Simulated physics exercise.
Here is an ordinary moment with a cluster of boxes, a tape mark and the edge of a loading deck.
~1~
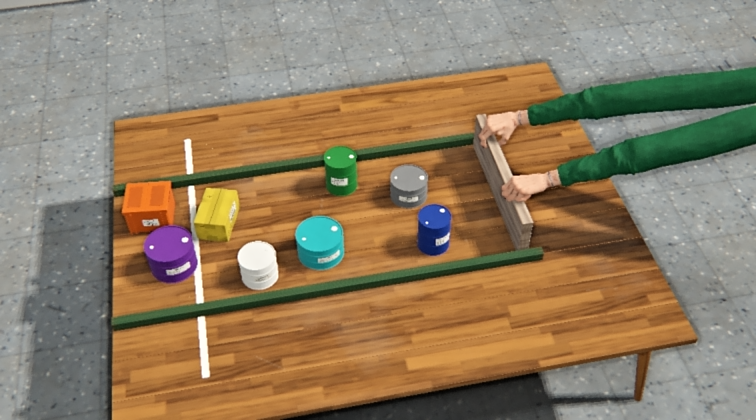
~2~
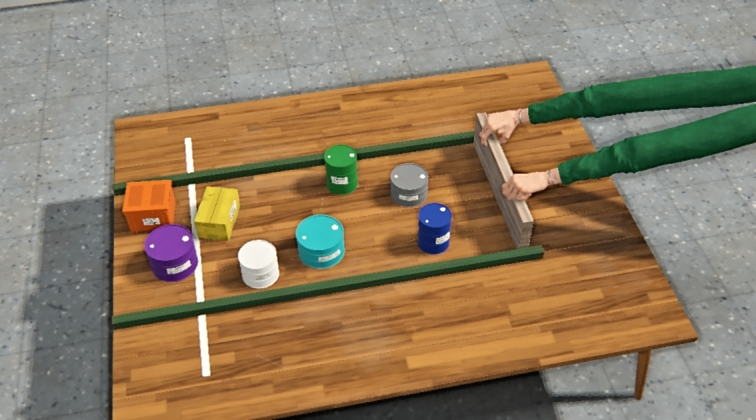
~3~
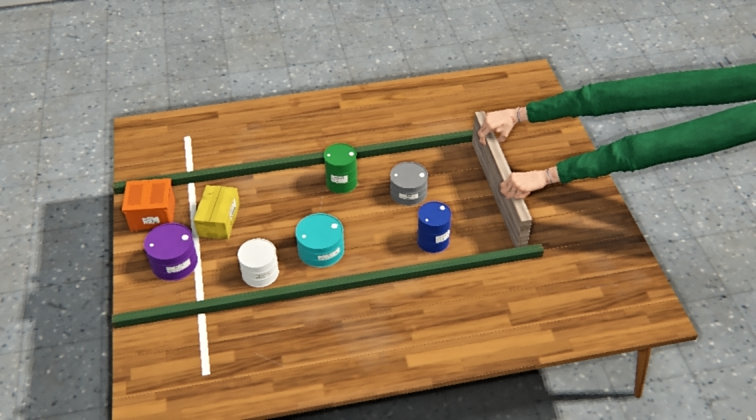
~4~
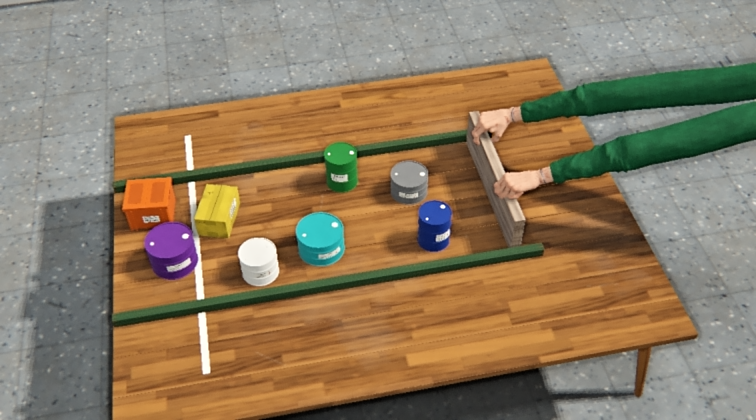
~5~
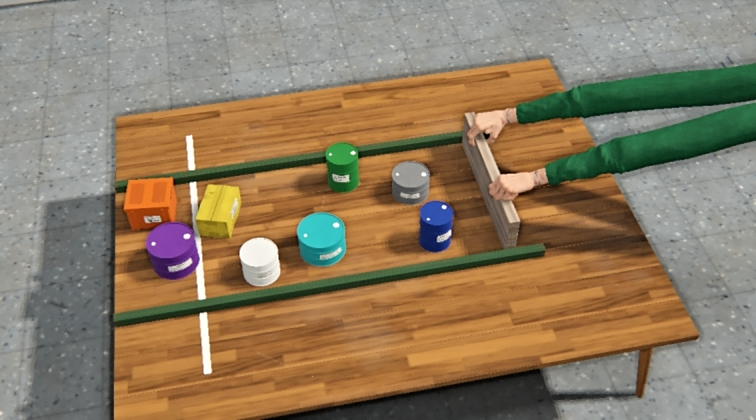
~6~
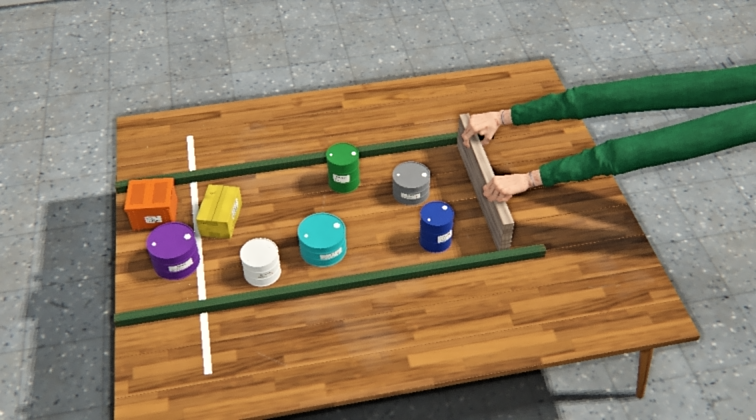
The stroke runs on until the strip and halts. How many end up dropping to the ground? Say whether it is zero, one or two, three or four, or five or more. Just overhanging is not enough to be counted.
Watching this, the number dropping off is one to two.
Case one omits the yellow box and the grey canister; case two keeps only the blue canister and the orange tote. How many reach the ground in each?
Counts - first: 0, second: 0.
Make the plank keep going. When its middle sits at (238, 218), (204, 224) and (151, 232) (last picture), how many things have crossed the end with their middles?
Place by place: 0, 1 and 4.
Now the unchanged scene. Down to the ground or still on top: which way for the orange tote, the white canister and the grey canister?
Orange tote goes over the edge, white canister keeps its place, grey canister keeps its place.
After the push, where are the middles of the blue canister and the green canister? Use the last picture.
Blue canister: About (181, 270); green canister: About (175, 183).
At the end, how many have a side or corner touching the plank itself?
4 end up touching it.
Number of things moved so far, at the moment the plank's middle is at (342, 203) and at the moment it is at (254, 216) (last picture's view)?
Up to then 4, and up to the other point 6.
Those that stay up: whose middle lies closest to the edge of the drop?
The purple canister, that one.
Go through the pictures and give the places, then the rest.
Orange tote (150, 208); purple canister (172, 254); yellow box (217, 215); plank (501, 181); tape (196, 244), in the first frame.
Purple canister (172, 253); turquoise canister (321, 242), in the second frame.
Yellow box (217, 212); blue canister (434, 227), in the third frame.
Orange tote (150, 204); grey canister (409, 183), in the fourth frame.
Purple canister (173, 251); plank (489, 180), in the fifth frame.
Orange tote (152, 204); purple canister (174, 251); yellow box (220, 211); plank (483, 181); tape (198, 240), in the sixth frame.
A little later, none off yet; orange tote at rest near (152, 204); purple canister at rest near (174, 251); yellow box at rest near (220, 211).
Next, none off yet; orange tote at rest near (152, 204); purple canister at rest near (174, 251); yellow box shifted a little near (195, 212).
When it is over, the number that fall off is one or two; down, orange tote.
